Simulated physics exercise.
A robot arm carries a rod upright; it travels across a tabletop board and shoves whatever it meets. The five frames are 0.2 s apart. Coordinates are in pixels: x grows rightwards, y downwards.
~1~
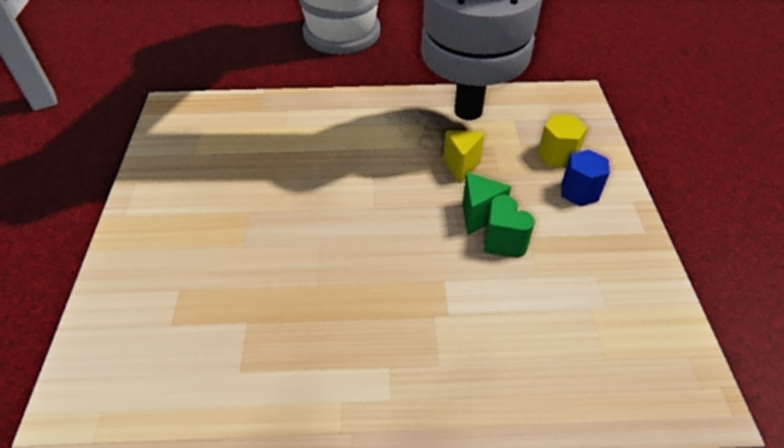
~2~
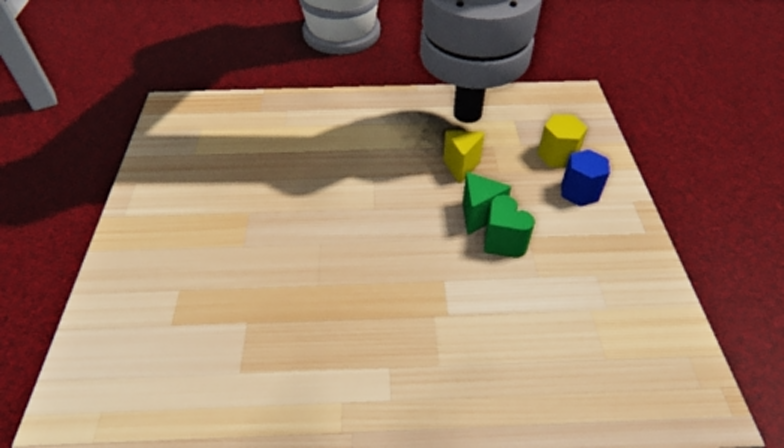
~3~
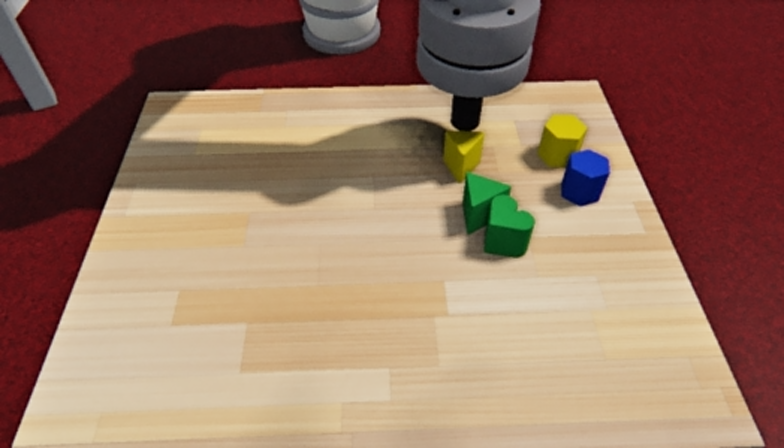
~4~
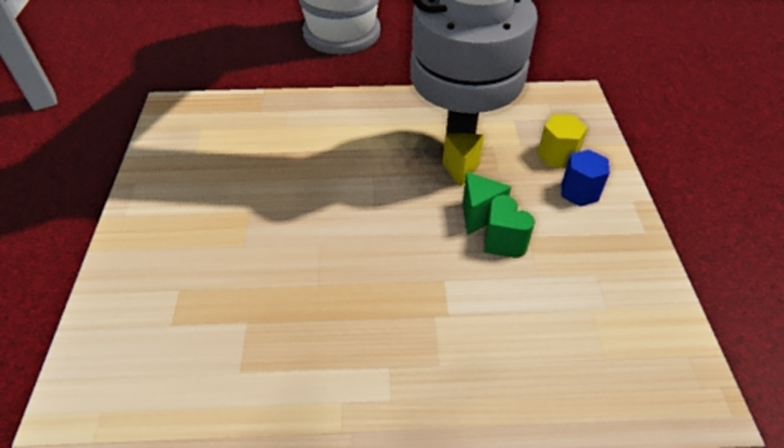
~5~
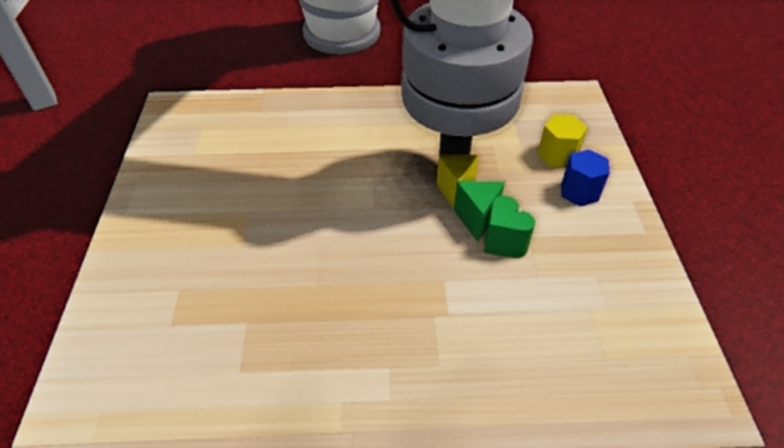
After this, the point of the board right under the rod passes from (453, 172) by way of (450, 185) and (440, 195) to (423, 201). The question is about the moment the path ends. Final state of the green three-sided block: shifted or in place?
Once the rod is done, the green three-sided block is in a new spot.
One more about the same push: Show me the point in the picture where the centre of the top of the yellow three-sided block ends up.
It comes to (432, 194).
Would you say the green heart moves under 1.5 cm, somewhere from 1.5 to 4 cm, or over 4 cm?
The under 1.5 cm band.
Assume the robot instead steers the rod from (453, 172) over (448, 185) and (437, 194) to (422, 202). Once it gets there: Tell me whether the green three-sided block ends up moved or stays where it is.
By the end it has moved.
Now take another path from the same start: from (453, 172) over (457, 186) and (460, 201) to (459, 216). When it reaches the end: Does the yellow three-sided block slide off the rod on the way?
That would be a no.
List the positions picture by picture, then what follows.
The first frame shows rod's lower end at (468, 112); yellow three-sided block at (465, 139); green three-sided block at (484, 187); green heart at (510, 213).
The second frame shows rod at (467, 115); blocks still.
The third frame shows rod at (465, 123); blocks still.
The fourth frame shows rod at (461, 136); yellow three-sided block at (465, 141).
The fifth frame shows rod at (454, 157); yellow three-sided block at (459, 163); green three-sided block at (482, 191); green heart at (510, 213).
What follows on the original path. Halfway along, rod at (447, 175); yellow three-sided block at (450, 185), turned 15° clockwise; green three-sided block at (469, 198), turned 45° anticlockwise.
At the end, rod at (424, 186); yellow three-sided block at (432, 194), turned 15° anticlockwise; green three-sided block at (466, 202), turned 55° anticlockwise; green heart still.
